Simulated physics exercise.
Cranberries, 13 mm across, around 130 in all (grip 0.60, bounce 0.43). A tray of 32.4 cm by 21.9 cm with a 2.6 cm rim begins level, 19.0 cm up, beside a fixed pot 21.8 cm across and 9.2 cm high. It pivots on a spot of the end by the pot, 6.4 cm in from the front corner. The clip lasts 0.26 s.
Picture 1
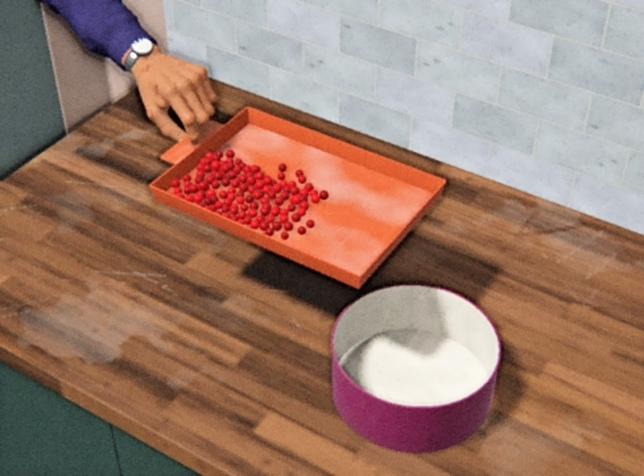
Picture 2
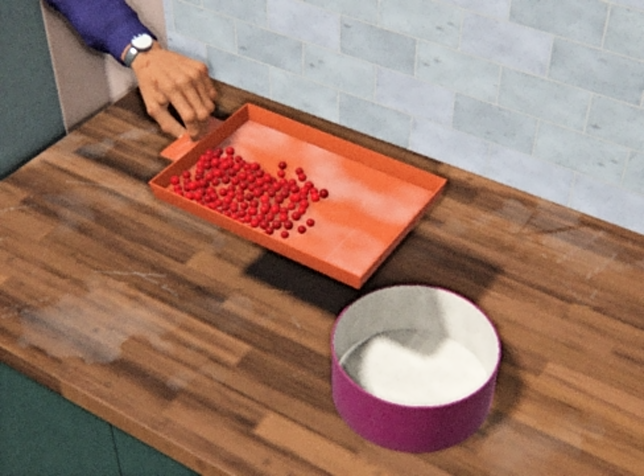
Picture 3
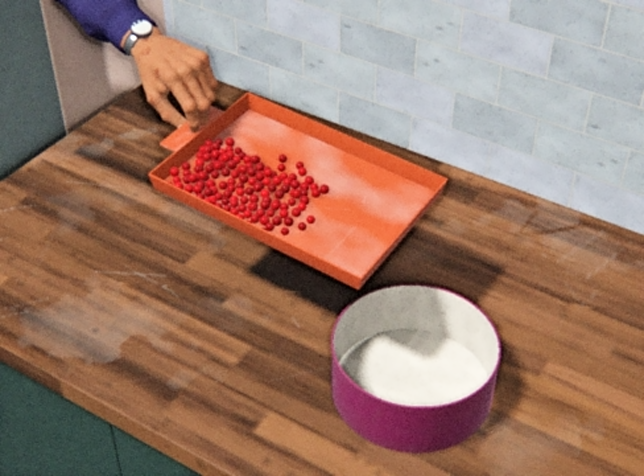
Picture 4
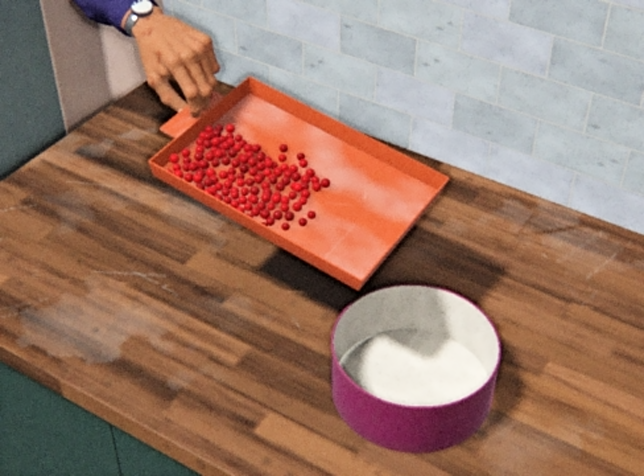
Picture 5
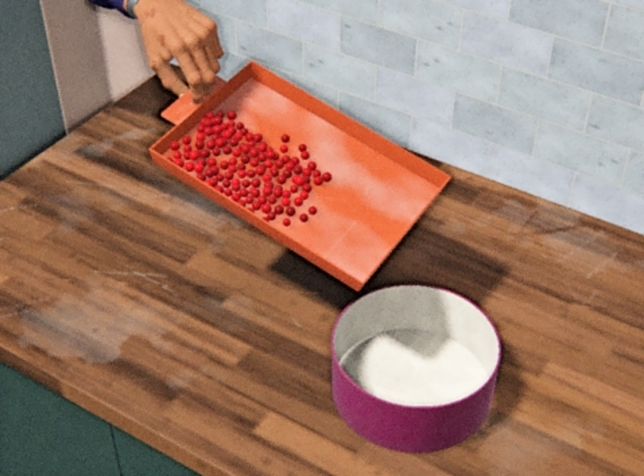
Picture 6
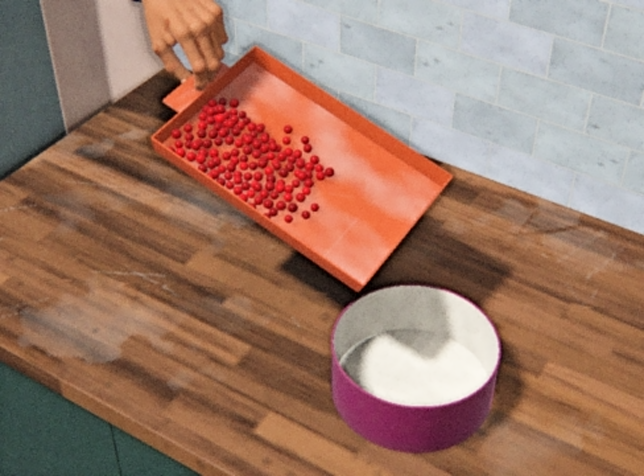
A hand raises the left end of an orange tray of red balls, steadily tilting it.
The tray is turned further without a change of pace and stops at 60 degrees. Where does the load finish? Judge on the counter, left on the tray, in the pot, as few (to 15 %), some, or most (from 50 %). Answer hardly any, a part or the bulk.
Counter hardly any, tray the bulk, pot a part.
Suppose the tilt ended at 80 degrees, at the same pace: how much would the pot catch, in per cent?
Then about 65 per cent.
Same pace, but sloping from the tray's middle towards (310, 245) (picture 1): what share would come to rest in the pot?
Some 5 per cent.
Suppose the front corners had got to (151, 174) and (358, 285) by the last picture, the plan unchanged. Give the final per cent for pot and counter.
Pot 0, counter 5.
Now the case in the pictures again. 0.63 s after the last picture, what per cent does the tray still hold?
Some 70 per cent of the load.
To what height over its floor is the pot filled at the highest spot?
Some 1.5 cm.
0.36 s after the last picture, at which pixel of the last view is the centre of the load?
At about (333, 211).
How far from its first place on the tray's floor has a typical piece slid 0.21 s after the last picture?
Some 4 cm.
Then, 0.21 s after the last picture, tilt 40 degrees; the tray holds 100 %, the pot 0 %.
Then, 0.36 s after the last picture, tilt 54 degrees; the tray holds 100 %, the pot 0 %.
Then, 0.63 s after the last picture, tilt 60 degrees; the tray holds 70 %, the pot 20 %.
In the end, counter 0 %, tray 60 %, pot 40 %.
